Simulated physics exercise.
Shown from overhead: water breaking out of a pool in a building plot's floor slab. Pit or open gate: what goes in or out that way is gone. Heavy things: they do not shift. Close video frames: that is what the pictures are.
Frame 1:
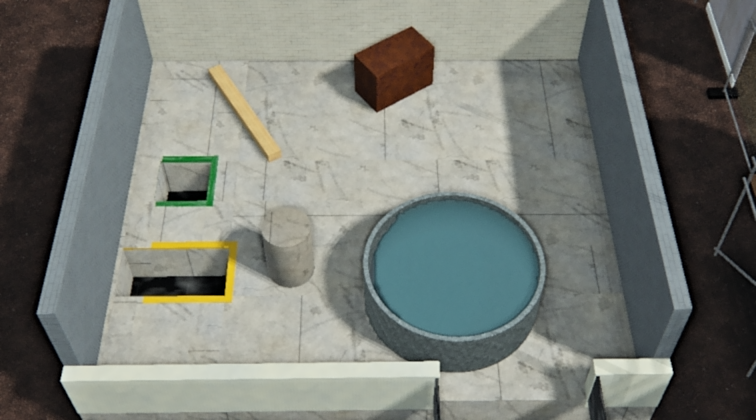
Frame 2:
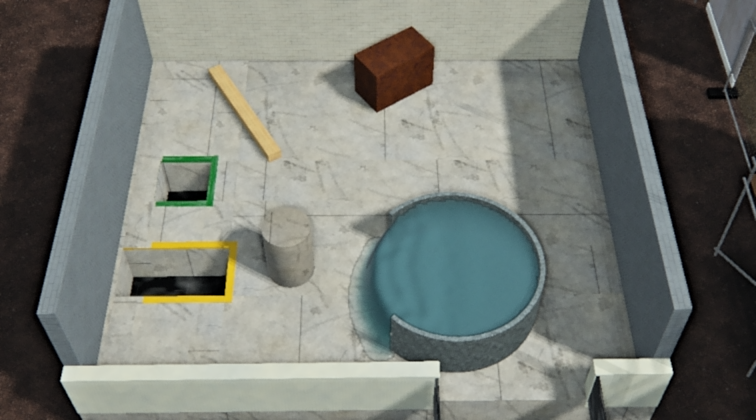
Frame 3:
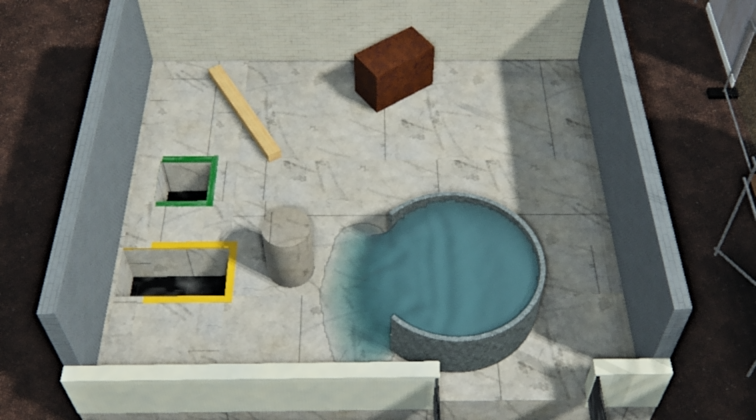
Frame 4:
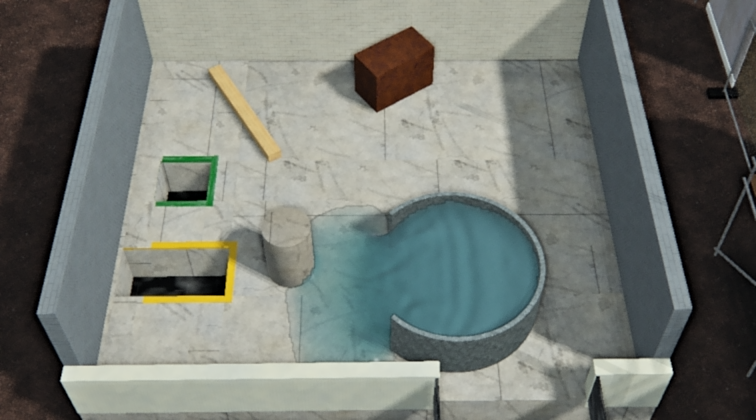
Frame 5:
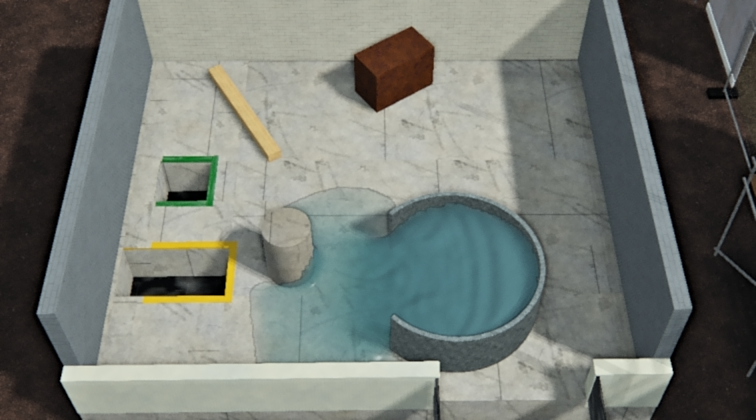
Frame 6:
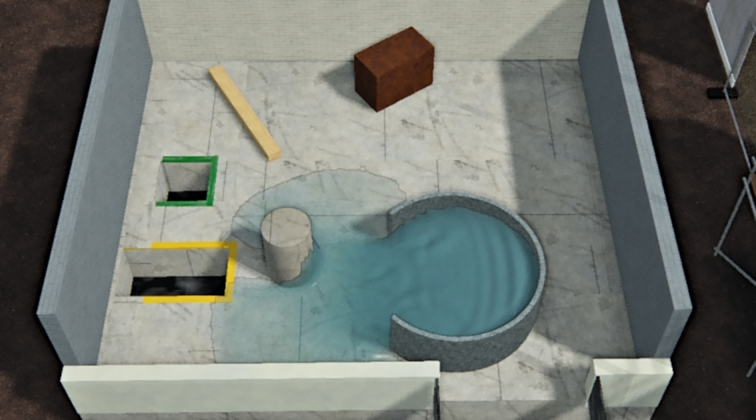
The video shows a round tank of still water whose left wall opens, releasing water that spreads leftward across a walled marble floor, surrounding a stone cylinder and reaching near a yellow-edged pit, while the brown block and plank stay still.
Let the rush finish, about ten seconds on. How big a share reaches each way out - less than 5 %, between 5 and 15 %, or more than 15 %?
The gate will not reach five per cent; the green pit will not leave the five-to-fifteen per cent band; the yellow pit will not stay within fifteen per cent.
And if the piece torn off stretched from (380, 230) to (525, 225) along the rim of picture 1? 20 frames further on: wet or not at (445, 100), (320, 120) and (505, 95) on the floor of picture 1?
Note, points one to three: Reached and soaked / reached and soaked / reached and soaked.
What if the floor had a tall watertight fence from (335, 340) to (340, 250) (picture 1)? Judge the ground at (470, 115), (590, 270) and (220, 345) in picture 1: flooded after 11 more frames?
Taken in turn, the three points are soaked, unsoaked and soaked.
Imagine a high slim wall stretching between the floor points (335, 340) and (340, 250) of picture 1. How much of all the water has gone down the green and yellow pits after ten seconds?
The green pit gets 6 per cent, the yellow pit 25 per cent.
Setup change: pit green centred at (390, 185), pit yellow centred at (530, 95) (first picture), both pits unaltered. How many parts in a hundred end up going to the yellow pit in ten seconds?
The yellow pit receives 6 per cent.
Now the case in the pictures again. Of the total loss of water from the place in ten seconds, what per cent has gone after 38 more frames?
That comes to 75 per cent, as I work it out.
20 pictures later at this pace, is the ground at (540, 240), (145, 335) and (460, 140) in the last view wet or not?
Taking them as listed, I'd call them high and dry, soaked through and high and dry.
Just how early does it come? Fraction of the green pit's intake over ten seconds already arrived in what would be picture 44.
Share at that point: Close to 60 in a hundred.
A moment on, water covers 35 % of the floor; the gate 0 %, the green pit 1 %, the yellow pit 1 %.
Next, water covers 45 % of the floor; the gate 0 %, the green pit 2 %, the yellow pit 4 %.
Then, water covers 55 % of the floor; the gate 0 %, the green pit 4 %, the yellow pit 18 %.
Later, water covers 60 % of the floor; the gate 1 %, the green pit 6 %, the yellow pit 36 %.
In the end, water covers 80 % of the floor; the gate 2 %, the green pit 10 %, the yellow pit 46 %.
